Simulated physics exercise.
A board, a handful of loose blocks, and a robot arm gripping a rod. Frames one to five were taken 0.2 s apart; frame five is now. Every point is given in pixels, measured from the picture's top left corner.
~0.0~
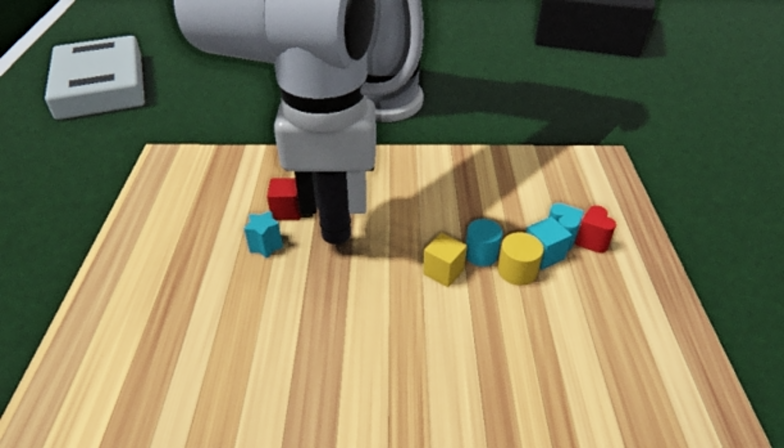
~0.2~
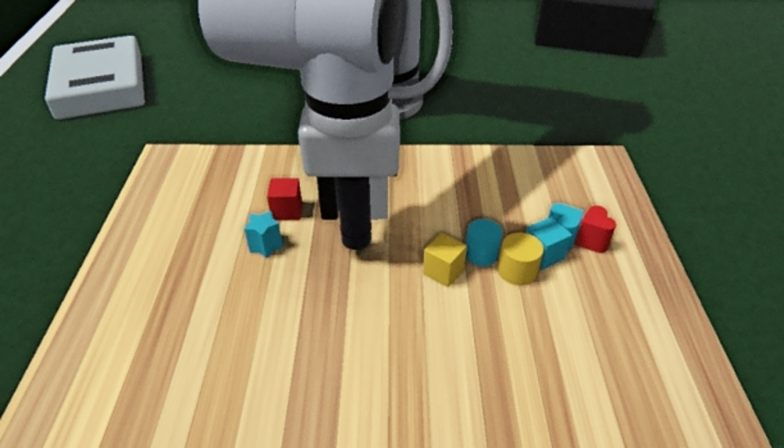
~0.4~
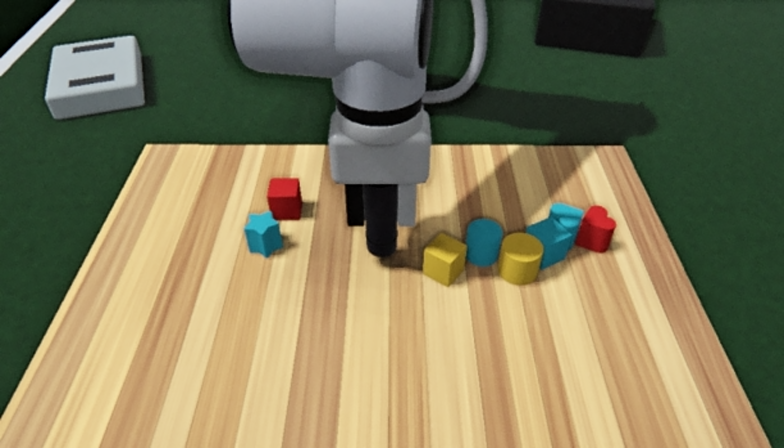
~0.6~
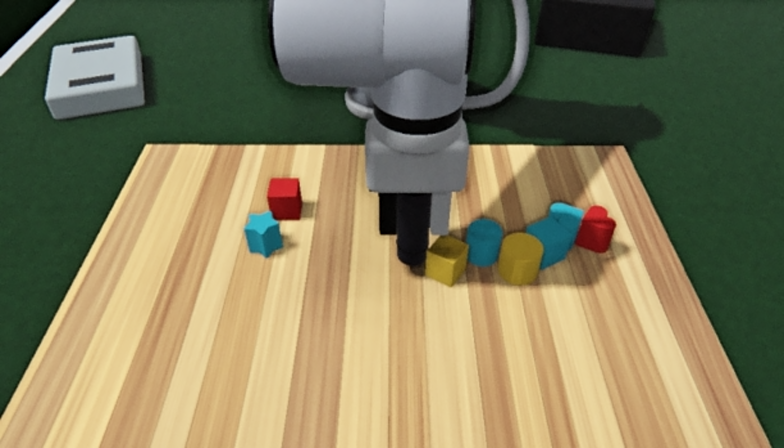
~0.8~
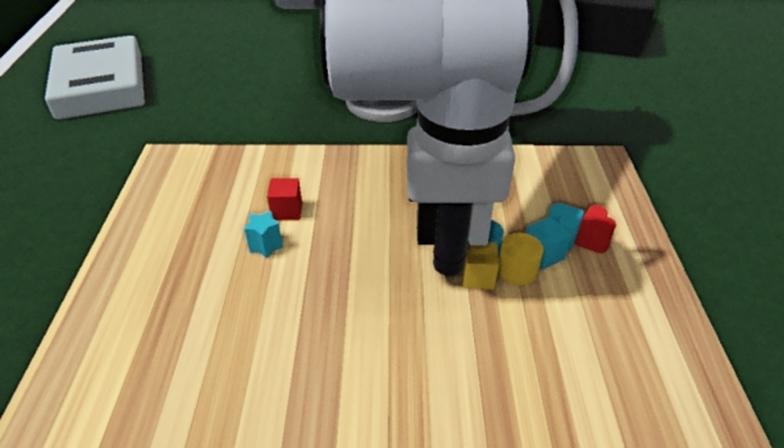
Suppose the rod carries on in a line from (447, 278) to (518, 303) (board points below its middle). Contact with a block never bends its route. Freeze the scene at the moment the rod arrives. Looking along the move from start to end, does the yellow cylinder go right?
No, I don't think so.
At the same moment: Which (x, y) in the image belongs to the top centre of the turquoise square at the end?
The point I'd pick in the picture is (572, 222).
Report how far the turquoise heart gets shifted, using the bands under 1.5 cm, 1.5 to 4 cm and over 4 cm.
Travel: 1.5-4 cm.
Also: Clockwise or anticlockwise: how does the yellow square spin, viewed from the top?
The block turns counter-clockwise.
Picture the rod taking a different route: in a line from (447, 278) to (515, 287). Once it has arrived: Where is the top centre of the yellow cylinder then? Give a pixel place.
At roughly (585, 252).
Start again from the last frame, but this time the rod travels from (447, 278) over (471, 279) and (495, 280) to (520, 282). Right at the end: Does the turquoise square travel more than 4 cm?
The answer is no.
What follows on the original path. Halfway along, rod (484, 278); yellow square (516, 259), turned 30° anticlockwise; yellow cylinder (546, 246); turquoise square (563, 226), turned 20° anticlockwise; turquoise heart (571, 207), turned 20° anticlockwise.
At the end, rod (521, 290); yellow square (552, 268), turned 40° anticlockwise; yellow cylinder (571, 247); turquoise square (572, 222), turned 40° anticlockwise; turquoise heart (573, 203), turned 45° anticlockwise.
